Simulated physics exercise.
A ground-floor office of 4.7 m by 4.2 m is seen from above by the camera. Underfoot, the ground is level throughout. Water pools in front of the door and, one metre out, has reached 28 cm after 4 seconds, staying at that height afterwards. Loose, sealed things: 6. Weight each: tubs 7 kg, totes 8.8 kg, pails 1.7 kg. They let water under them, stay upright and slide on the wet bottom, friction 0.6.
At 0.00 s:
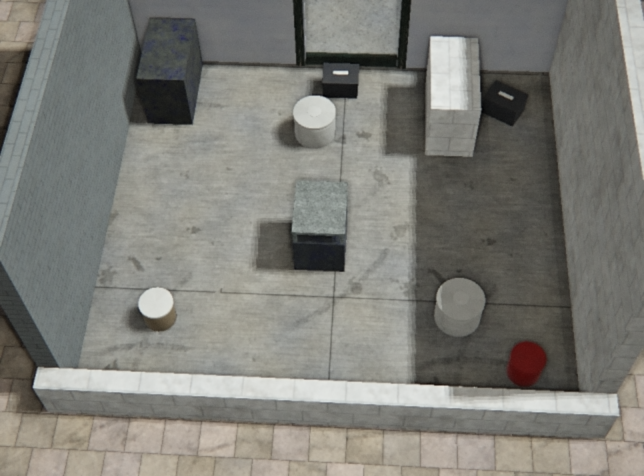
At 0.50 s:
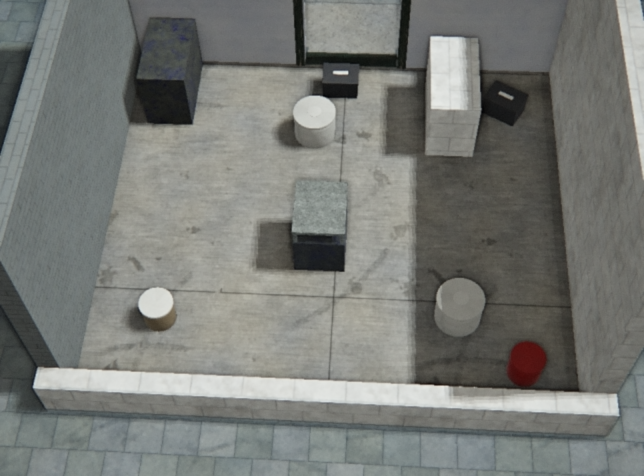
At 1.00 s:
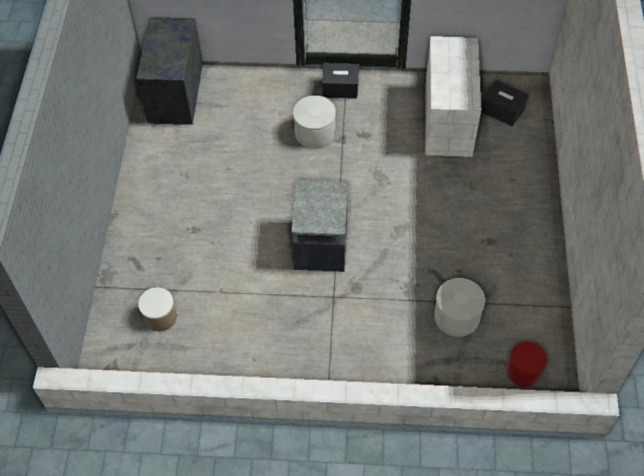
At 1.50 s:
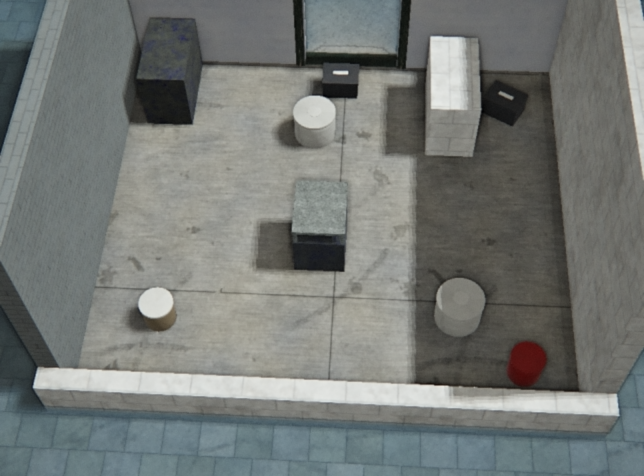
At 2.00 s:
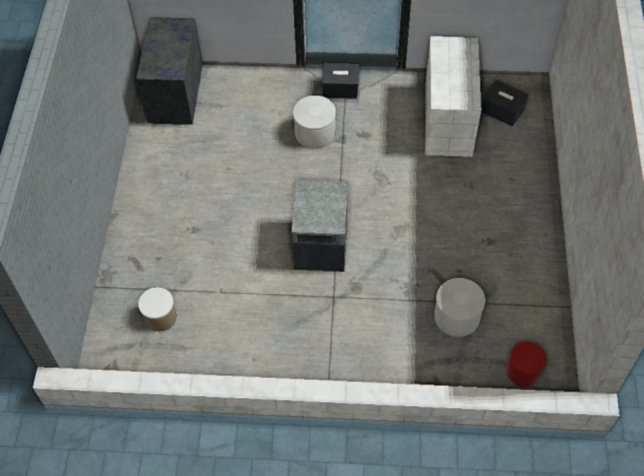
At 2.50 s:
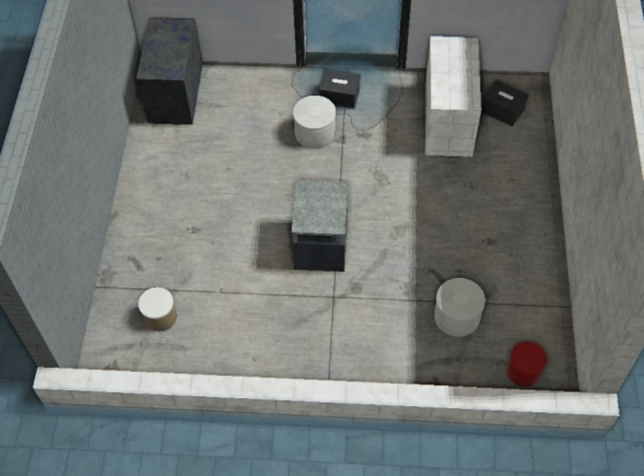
The clip shows a walled room from above, with blocks, cylinders and a red pail standing still as bluish water covers the paving outside, rises behind the door, then spreads onto the floor, where a small dark box shifts slightly.
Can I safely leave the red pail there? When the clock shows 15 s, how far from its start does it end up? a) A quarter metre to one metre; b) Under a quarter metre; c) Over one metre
c, over one metre.
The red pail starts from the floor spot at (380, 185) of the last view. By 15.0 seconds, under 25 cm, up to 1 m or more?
Result: It drifts a great deal.
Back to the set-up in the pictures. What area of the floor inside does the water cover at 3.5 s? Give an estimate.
Close to 3.5 m2, I'd say.
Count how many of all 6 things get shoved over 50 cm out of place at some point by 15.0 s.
That comes to 5.
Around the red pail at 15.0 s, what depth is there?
17 cm or so.
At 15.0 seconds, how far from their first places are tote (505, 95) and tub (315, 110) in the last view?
First 40 cm, then 250 cm.
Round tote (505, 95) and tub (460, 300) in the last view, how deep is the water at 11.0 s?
Some 10 cm at the first, some 8 cm at the second.
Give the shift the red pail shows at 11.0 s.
Shift by then: About 300 cm.
After 3.5 s the red pail is near (529, 358), 0.0 m from its start, aground; 0 afloat.
After 6.8 s the red pail is near (564, 365), 0.3 m from its start, afloat; 3 afloat.
After 11.0 s the red pail is near (525, 90), 3.1 m from its start, afloat; 6 afloat.
After 15.0 s the red pail is near (519, 74), 3.3 m from its start, afloat; 6 afloat.
